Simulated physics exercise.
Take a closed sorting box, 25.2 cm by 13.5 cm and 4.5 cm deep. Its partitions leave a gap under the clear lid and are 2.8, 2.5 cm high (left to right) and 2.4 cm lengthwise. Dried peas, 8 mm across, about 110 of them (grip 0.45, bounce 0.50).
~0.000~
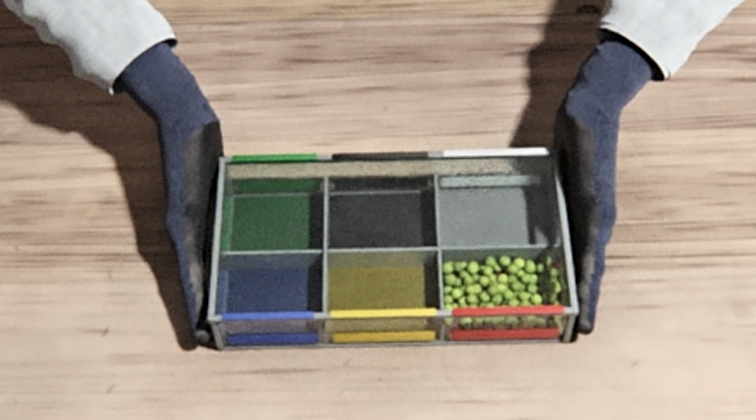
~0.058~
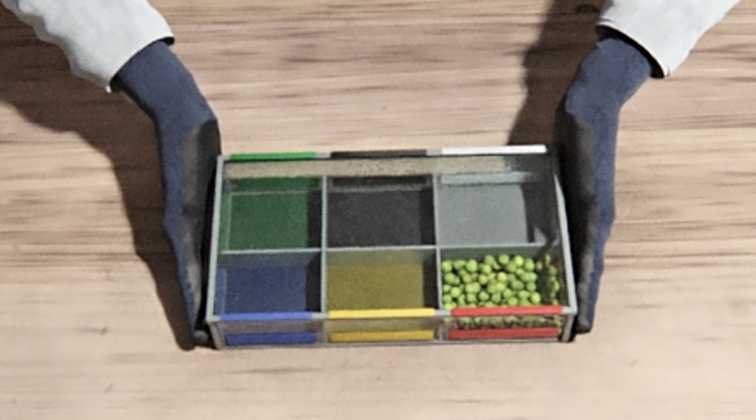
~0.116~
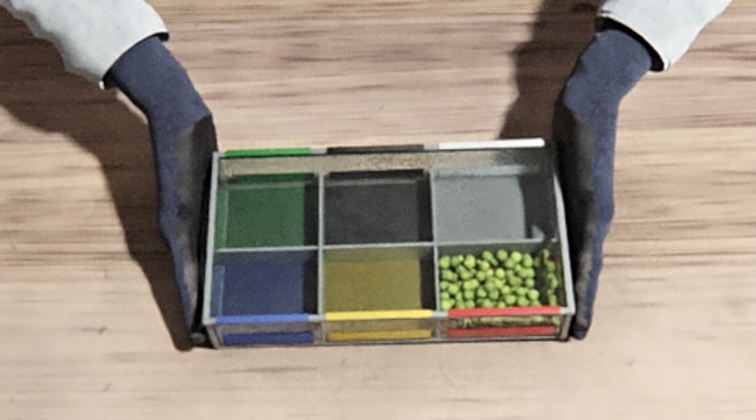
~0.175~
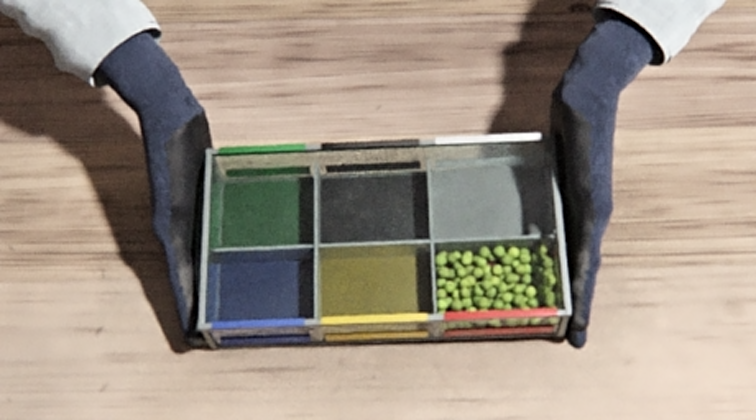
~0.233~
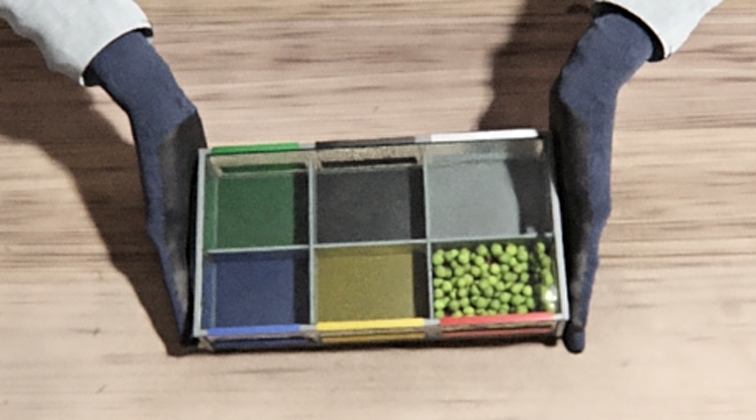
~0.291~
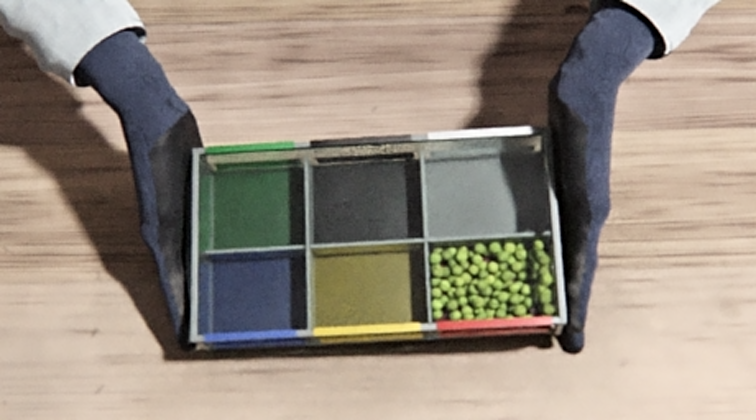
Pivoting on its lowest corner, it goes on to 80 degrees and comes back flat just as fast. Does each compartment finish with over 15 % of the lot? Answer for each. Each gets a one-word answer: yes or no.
My answers are red yes, blue no, green no, yellow no, white no, black no.
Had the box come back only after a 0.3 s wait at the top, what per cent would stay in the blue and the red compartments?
In per cent: Blue 0, red 95.
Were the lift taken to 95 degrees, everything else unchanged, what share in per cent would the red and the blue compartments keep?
In per cent, red gets 85 and blue gets 5.
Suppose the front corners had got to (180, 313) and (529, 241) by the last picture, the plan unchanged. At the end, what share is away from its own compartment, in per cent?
It comes to around 40 per cent in that case.
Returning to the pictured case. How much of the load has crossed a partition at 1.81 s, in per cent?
Close to 5 in a hundred.
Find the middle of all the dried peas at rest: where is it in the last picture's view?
Around (481, 318).
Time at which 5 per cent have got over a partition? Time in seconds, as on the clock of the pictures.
Roughly at the 1.35 s mark.
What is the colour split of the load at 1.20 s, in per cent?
Red 100 %, blue 0 %, green 0 %, yellow 0 %, white 0 %, black 0 %.
Then, at 1.20 s, tilt 79 degrees; red 100 %.
After 1.81 s, tilt 34 degrees; red 95 %, yellow 5 %.
After 2.46 s, tilt 0 degrees; red 95 %, yellow 5 %.
In the end, at 3.1 s, red 95 %, blue 0 %, green 0 %, yellow 5 %, white 0 %, black 0 %.
